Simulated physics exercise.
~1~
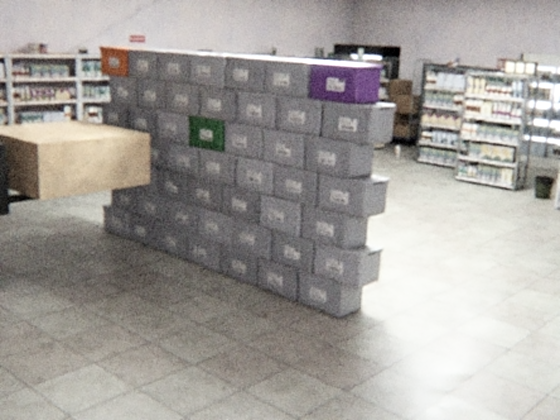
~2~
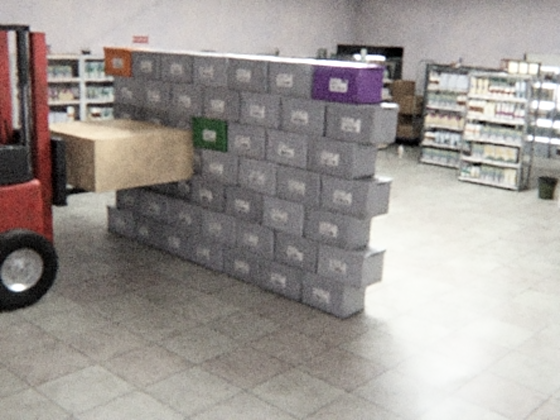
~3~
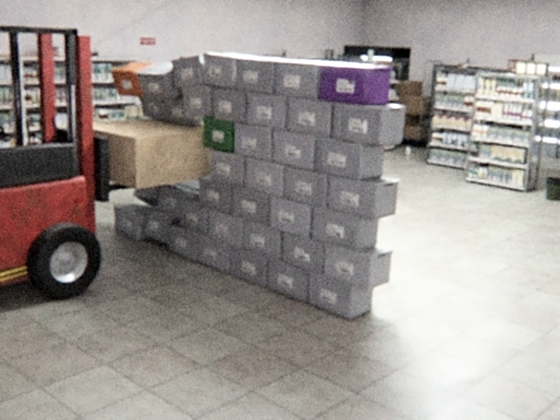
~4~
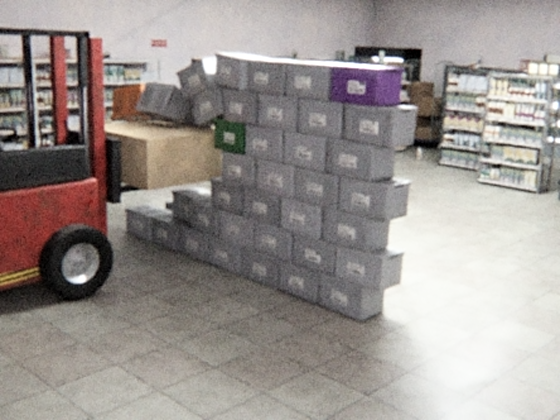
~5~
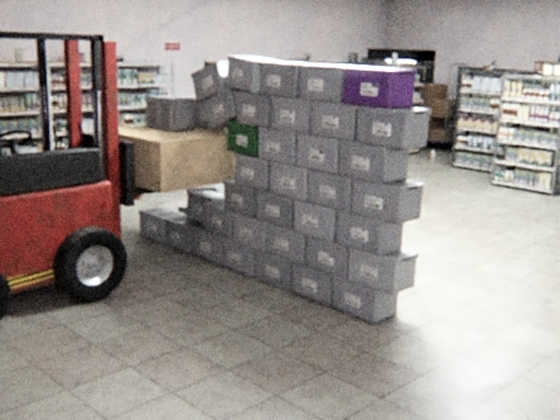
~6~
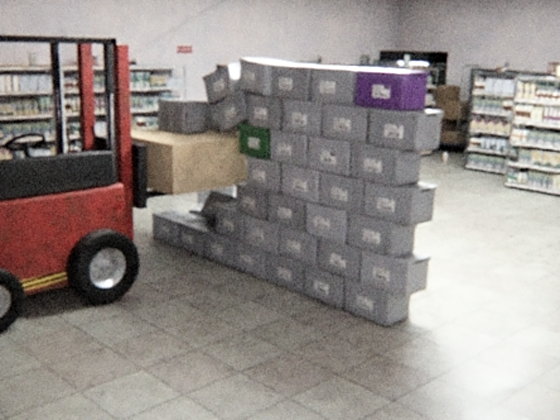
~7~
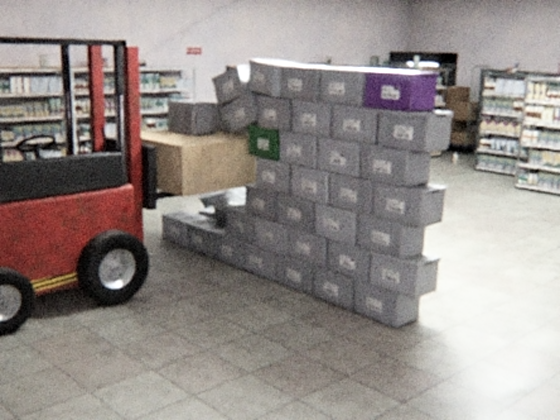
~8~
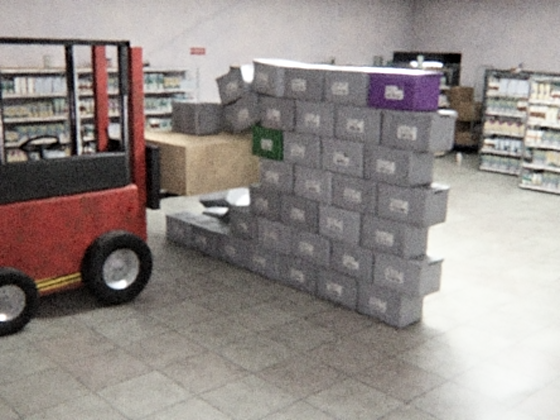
A free-standing wall of grey lidded totes fills the middle of a tiled shop floor, seen from slightly above, with stocked shelves behind. An orange tote sits at its top left corner, a purple one at the top right, and a green one near the middle. A red forklift rolls in from the left, carrying a tan crate that pushes into the wall's left side. Totes there tilt and tumble, the orange one dropping out of sight behind the crate as the view drifts left. The forklift stops, leaving a ragged left edge, a tote resting on the crate, and green and purple still in place.
